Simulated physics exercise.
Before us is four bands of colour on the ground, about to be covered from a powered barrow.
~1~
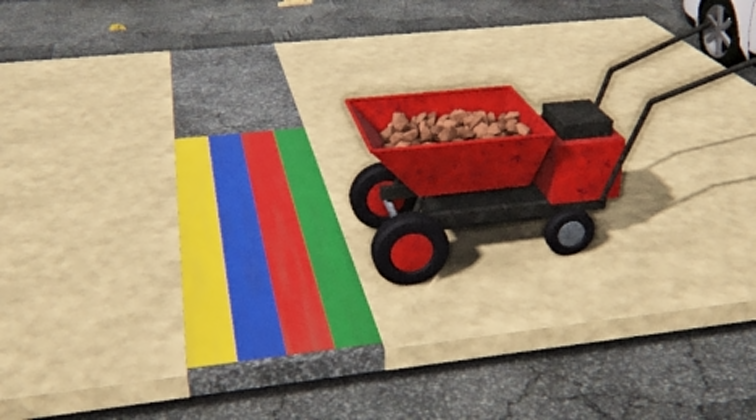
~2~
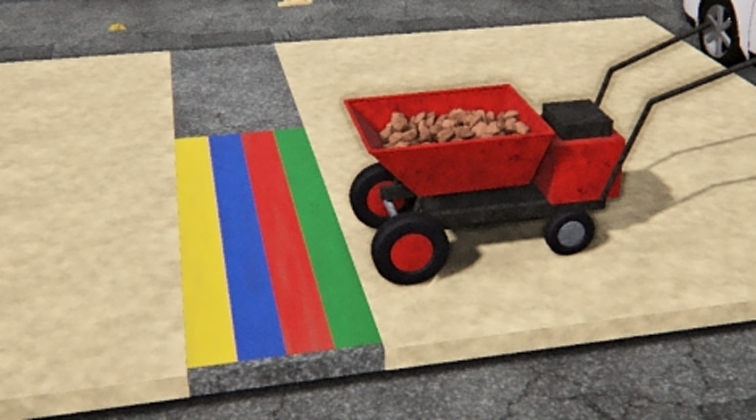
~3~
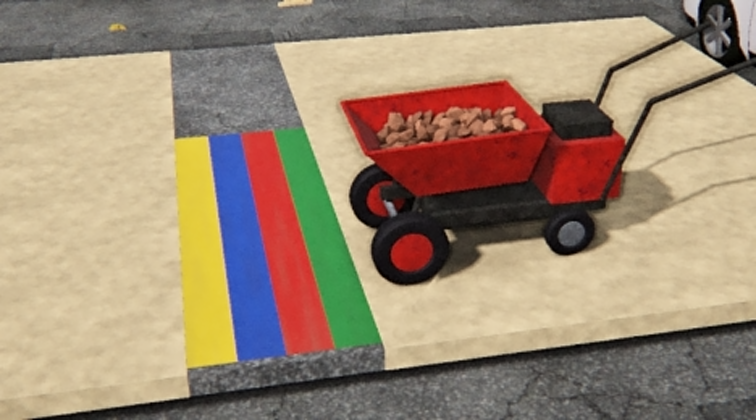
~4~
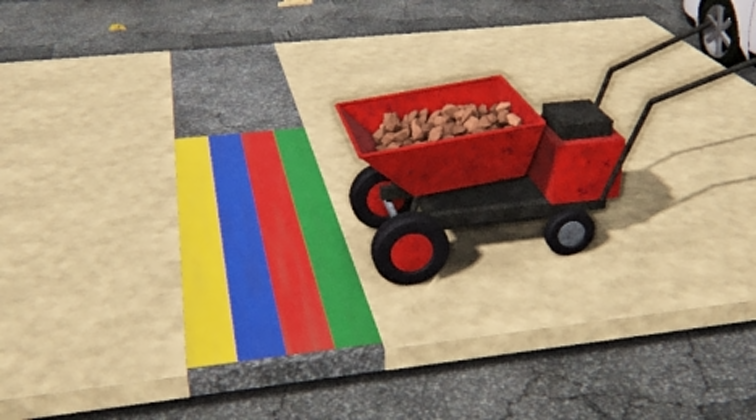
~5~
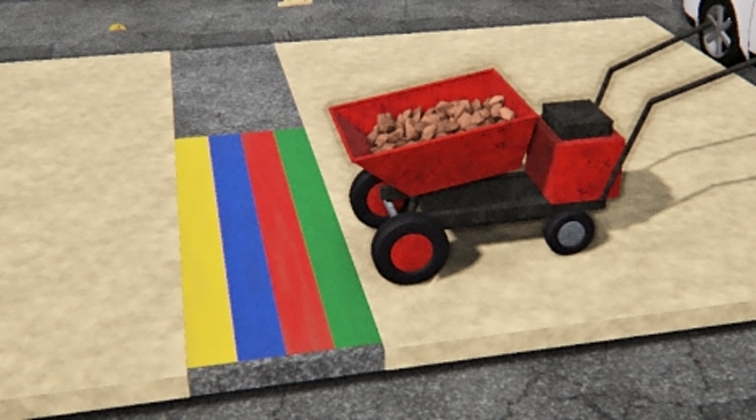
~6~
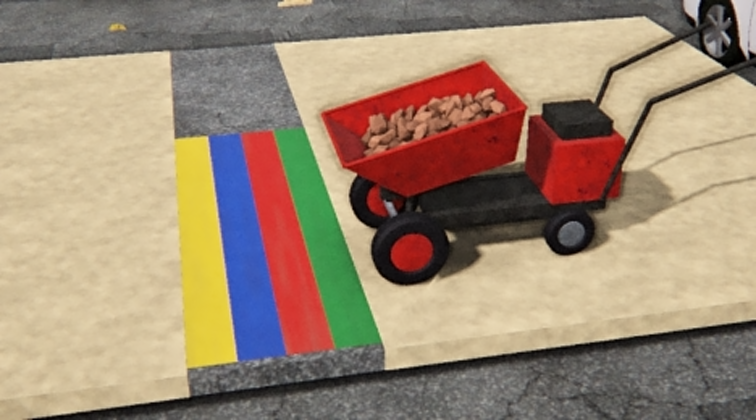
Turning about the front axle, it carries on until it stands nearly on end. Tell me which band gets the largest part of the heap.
I would say the blue band gets the largest part.
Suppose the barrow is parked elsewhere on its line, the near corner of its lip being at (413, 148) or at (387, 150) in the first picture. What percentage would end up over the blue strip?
Result: 20 in a hundred, then 30 in a hundred.
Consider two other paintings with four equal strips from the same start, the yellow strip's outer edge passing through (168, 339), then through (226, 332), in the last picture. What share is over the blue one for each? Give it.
Shares in turn: 40 %; 30 %.
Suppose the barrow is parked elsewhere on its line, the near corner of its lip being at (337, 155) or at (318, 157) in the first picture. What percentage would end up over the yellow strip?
40 % for the first, 40 % for the second.
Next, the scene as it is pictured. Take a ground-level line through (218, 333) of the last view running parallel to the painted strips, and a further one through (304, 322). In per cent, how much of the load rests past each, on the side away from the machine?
First 30 in a hundred, second 80 in a hundred.
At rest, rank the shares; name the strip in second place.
The answer is the yellow one.
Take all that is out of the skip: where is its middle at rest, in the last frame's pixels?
Centre at rest, last view: Approx. (236, 268).
Soon after the last picture, skip tipped steeply; all in the skip.
A little later, skip tipped steeply; most in the skip; a stray few over the red strip; about a quarter over the blue strip; a stray few over the yellow strip; a stray few falling; a stray few off the paint.
Later still, skip tipped right over; a small part in the skip; a small part over the red strip; about a third over the blue strip; about a quarter over the yellow strip; a small part off the paint.
At rest, skip tipped right over; a small part in the skip; none over the green strip; a small part over the red strip; about a third over the blue strip; about a quarter over the yellow strip; a small part off the paint.
